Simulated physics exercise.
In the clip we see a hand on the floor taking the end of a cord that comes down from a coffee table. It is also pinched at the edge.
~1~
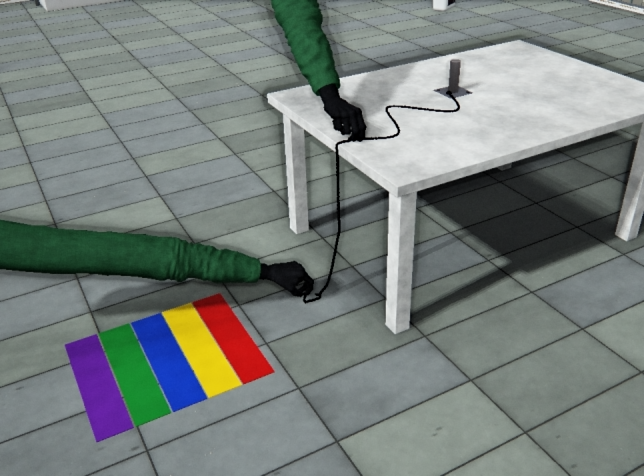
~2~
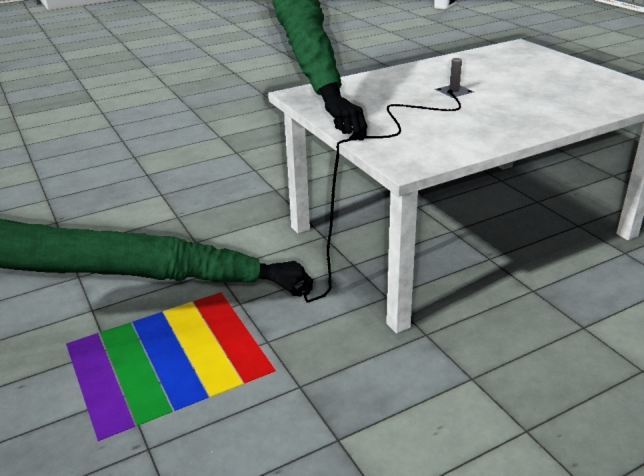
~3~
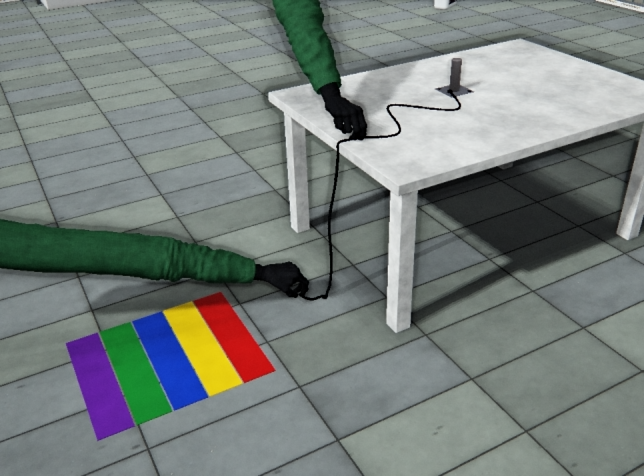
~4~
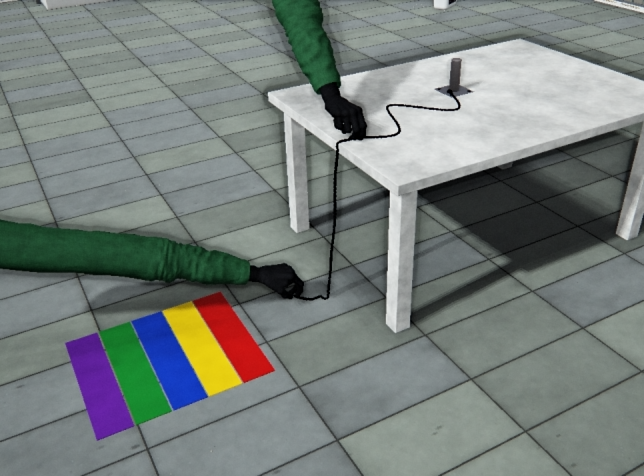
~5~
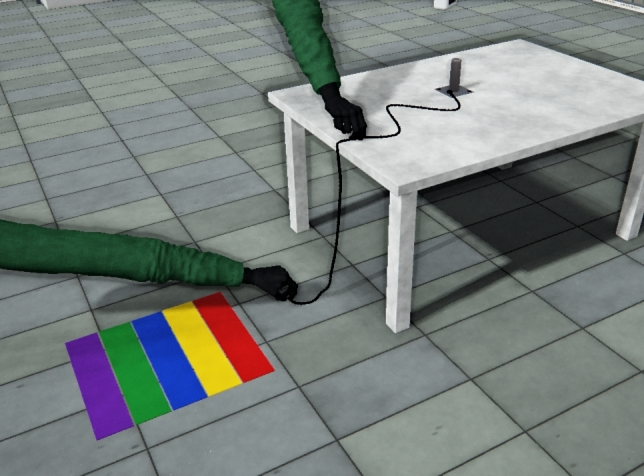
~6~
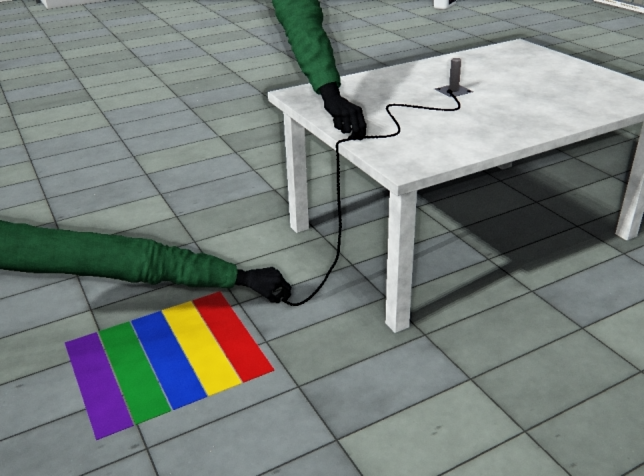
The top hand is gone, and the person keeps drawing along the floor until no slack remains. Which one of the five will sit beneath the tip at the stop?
The purple strip will.
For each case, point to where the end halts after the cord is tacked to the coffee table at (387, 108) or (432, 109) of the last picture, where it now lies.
It ends up at (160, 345) the first time and at (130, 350) the second time.
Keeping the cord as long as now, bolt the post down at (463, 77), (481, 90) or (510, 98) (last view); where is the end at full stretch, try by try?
Taking the tries in turn, you get (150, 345), (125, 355) and (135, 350).
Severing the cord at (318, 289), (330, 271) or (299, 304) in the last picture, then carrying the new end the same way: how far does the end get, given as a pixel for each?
I'd put it around (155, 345) for the first cut, (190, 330) for the second and (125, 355) for the third.
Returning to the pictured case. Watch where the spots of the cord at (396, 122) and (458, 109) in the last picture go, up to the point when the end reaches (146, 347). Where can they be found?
Approx. (333, 137); approx. (414, 103).
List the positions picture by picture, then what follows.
In the first frame, end (304, 293); red (249, 362); yellow (216, 374); blue (181, 387); green (146, 401); purple (108, 415).
In the second frame, end (304, 293); cord through (459, 103) (406, 106) (400, 129) (340, 145) (332, 215) (330, 277).
In the third frame, end (299, 294).
In the fourth frame, end (294, 296); cord through (458, 103) (405, 106) (400, 129) (339, 145) (335, 214) (330, 277).
In the fifth frame, end (288, 298).
In the sixth frame, end (282, 300); cord through (458, 103) (405, 106) (400, 128) (339, 145) (340, 213) (329, 274).
Soon after, end near (146, 347); over blue.
Then, end near (113, 358); over green.
At full stretch, end near (92, 366); over purple. It gets as far as the purple strip.
